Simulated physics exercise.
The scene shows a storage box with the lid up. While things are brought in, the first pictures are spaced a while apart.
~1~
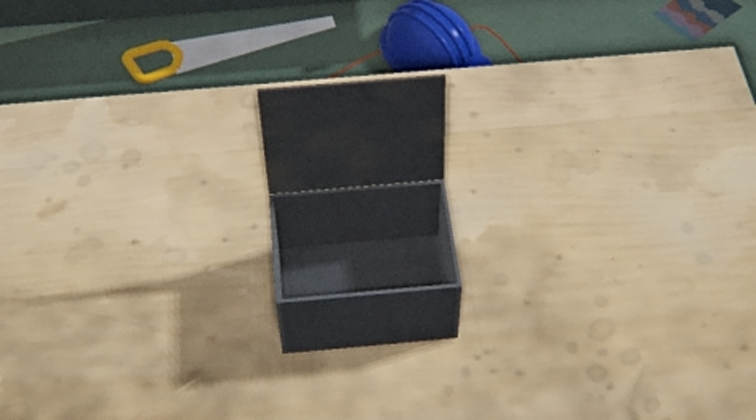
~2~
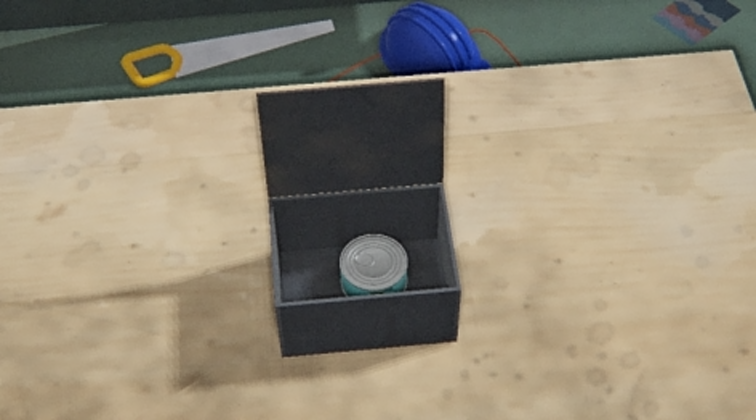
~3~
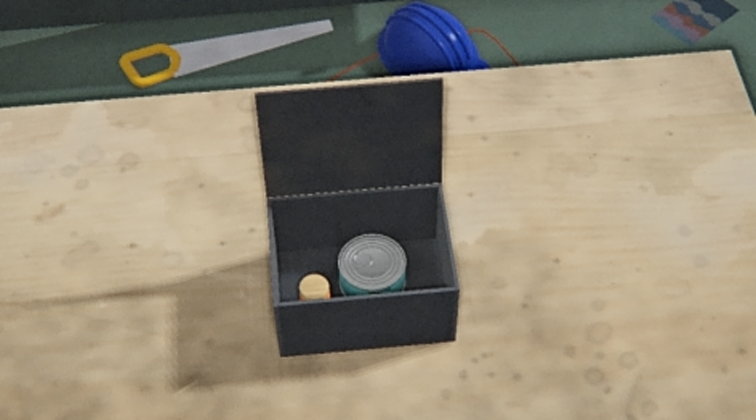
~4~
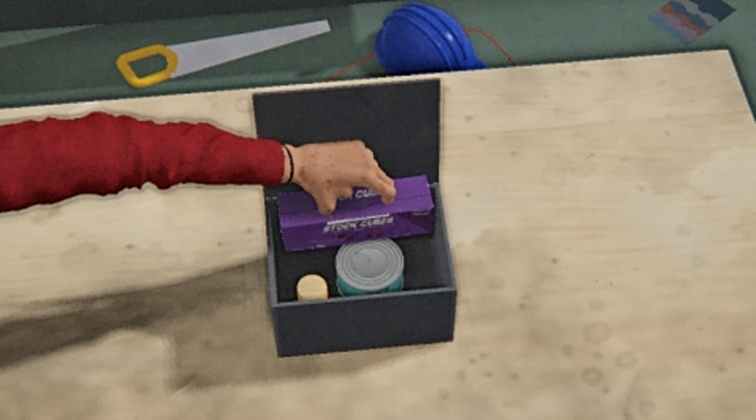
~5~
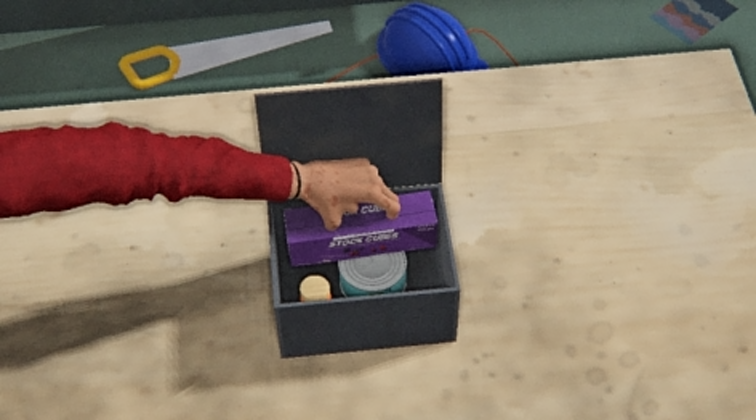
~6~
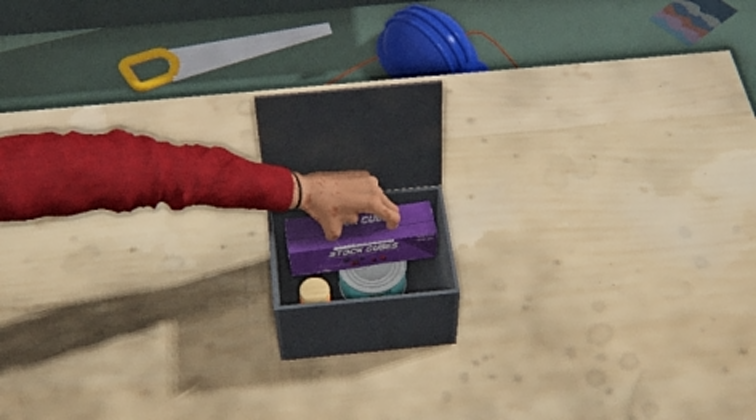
A dark box with its lid up stood empty, then a turquoise tub and a small tan piece appeared inside, and a red-sleeved arm lowered a purple carton in behind them, still gripping it.
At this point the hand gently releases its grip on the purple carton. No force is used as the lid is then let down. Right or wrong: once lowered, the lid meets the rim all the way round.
Right.
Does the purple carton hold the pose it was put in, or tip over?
As it turns out, it keeps its original angle.
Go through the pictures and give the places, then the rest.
In the first picture, the last thing is not in view yet.
In the second picture, the last thing is not in view yet; turquoise tub (374, 272).
In the third picture, the last thing is not in view yet; turquoise tub (372, 271).
The fourth picture shows still above its spot; purple carton (356, 213); turquoise tub (370, 272).
The fifth picture shows still above its spot; purple carton (361, 229); turquoise tub (373, 272).
The sixth picture shows put in, still held; purple carton (361, 239).
Then, 1.30 s after the last picture, lid 83° above the rim.
Then, 1.70 s after the last picture, lid 46° above the rim.
Then, 1.90 s after the last picture, lid 14° above the rim.
At rest, lid shut; all 3 in place. Seen from the same camera at the end, purple carton near (361, 239).
